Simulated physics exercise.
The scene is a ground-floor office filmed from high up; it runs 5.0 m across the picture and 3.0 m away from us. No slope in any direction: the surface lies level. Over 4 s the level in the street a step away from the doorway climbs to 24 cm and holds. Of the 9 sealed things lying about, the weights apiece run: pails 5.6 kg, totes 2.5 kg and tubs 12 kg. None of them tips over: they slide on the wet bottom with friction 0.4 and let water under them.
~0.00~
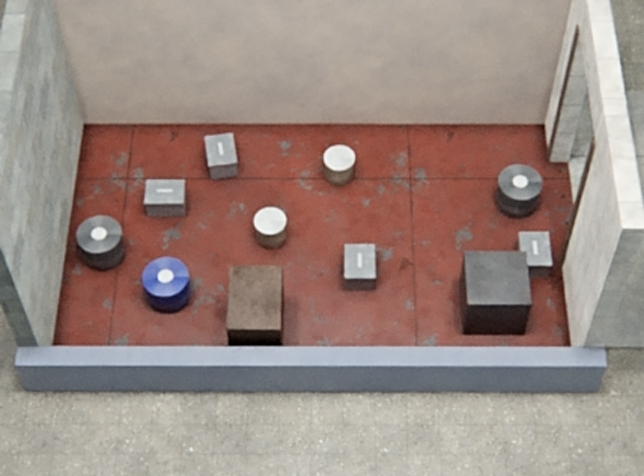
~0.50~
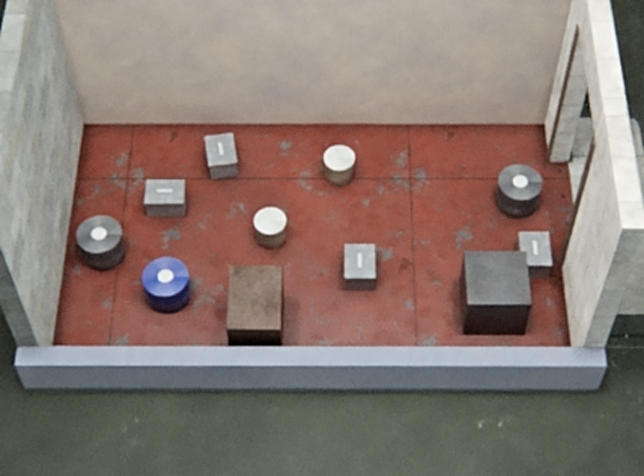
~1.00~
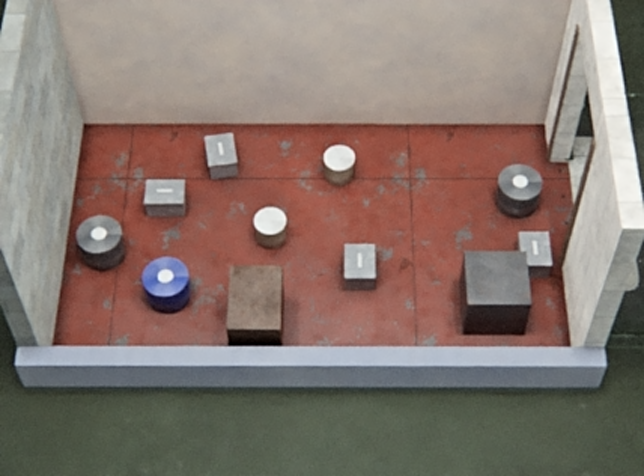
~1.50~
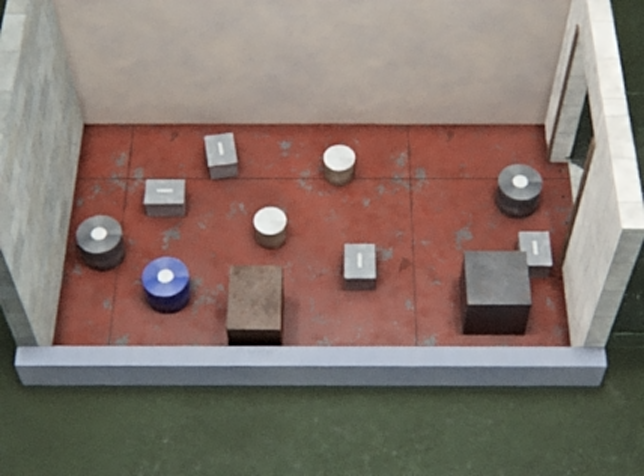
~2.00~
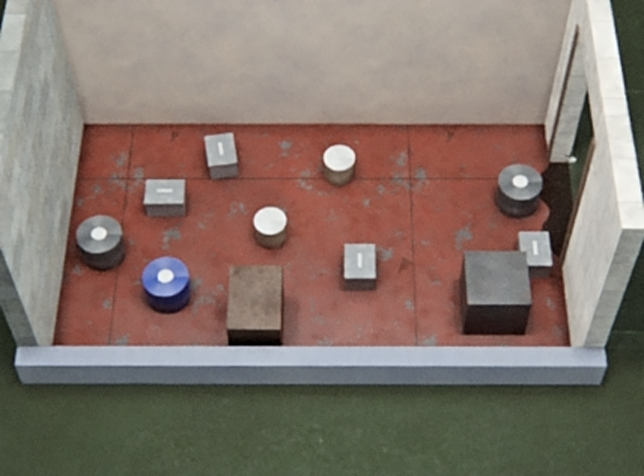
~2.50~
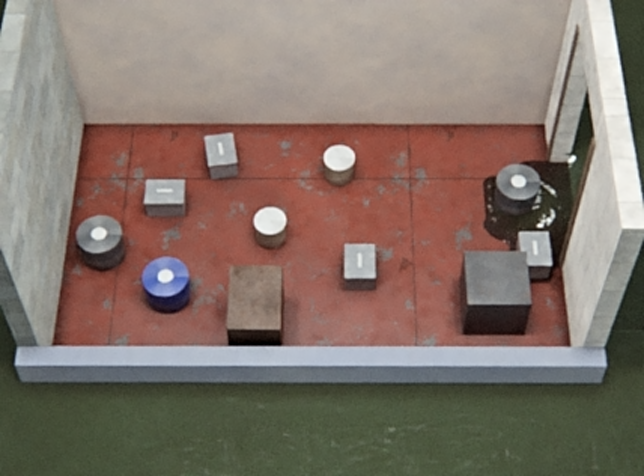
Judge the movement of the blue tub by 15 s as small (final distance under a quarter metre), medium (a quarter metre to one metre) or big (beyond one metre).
It is medium.
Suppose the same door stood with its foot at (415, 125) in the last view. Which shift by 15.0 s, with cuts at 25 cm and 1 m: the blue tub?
Then the blue tub moves a short way.
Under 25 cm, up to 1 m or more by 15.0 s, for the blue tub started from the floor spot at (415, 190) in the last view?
Here it heads a good way off.
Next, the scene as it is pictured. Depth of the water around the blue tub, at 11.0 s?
About 17 cm.
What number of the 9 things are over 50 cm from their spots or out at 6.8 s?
Tally at that time: 7.
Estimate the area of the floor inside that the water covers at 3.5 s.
About 3.0 m2.
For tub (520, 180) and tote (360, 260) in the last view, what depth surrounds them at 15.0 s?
I'd estimate 20 cm for the first and 20 cm for the second.
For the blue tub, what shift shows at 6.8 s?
Around 30 centimetres.
After 3.5 s the blue tub is near (165, 277), 0.0 m from its start, aground; 0 afloat.
After 6.8 s the blue tub is near (138, 282), 0.3 m from its start, aground; 3 afloat.
After 11.0 s the blue tub is near (176, 239), 0.4 m from its start, afloat; 9 afloat.
After 15.0 s the blue tub is near (125, 229), 0.6 m from its start, afloat; 9 afloat.
